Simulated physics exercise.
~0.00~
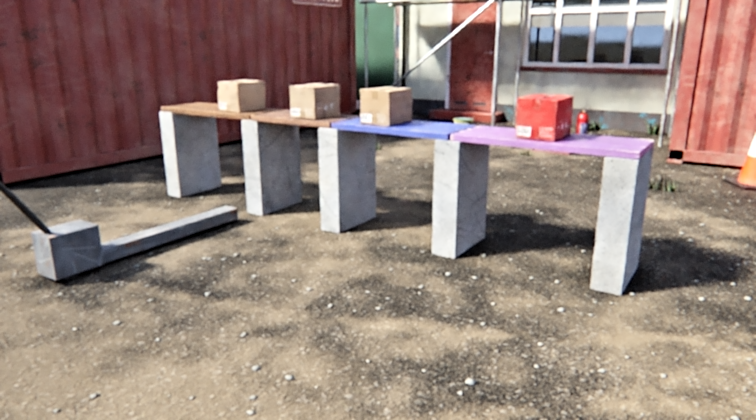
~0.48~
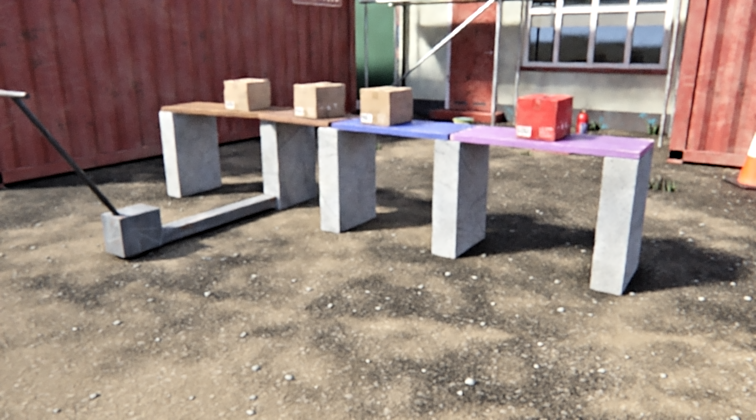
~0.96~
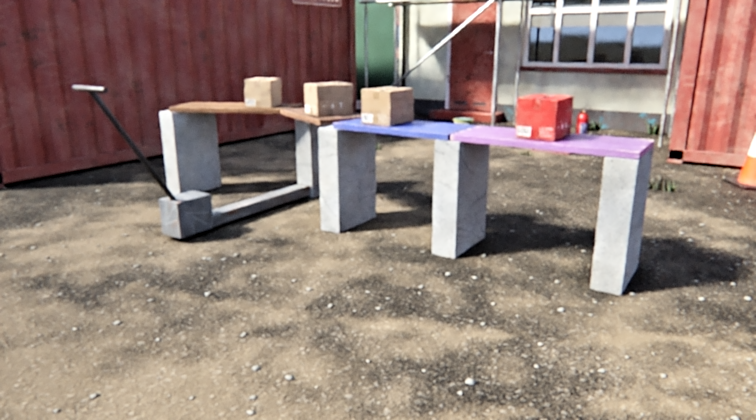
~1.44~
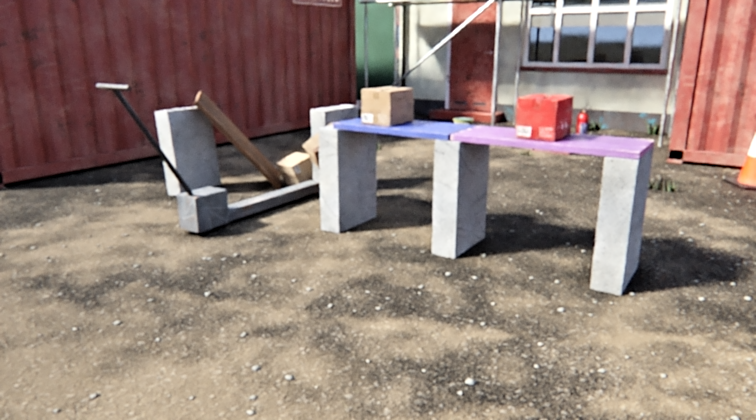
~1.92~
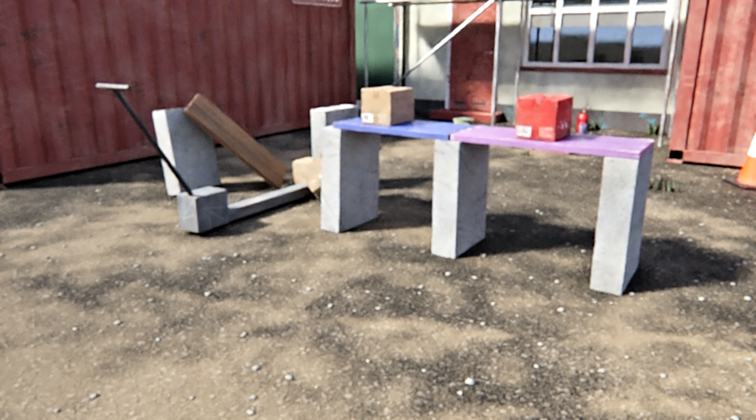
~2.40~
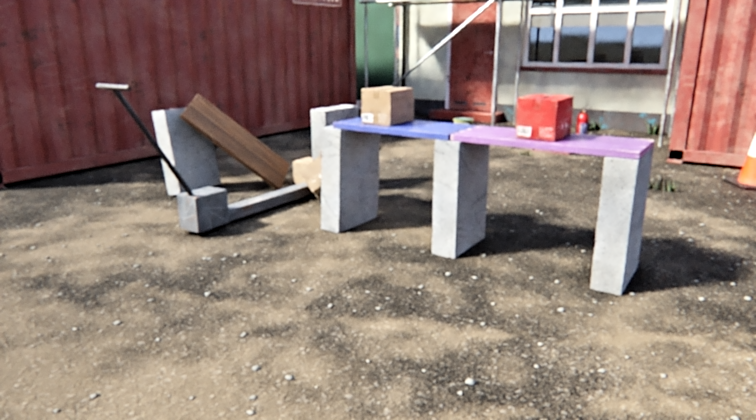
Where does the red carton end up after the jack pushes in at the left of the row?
The red carton stays up on the purple board at the right, in the same place it began.
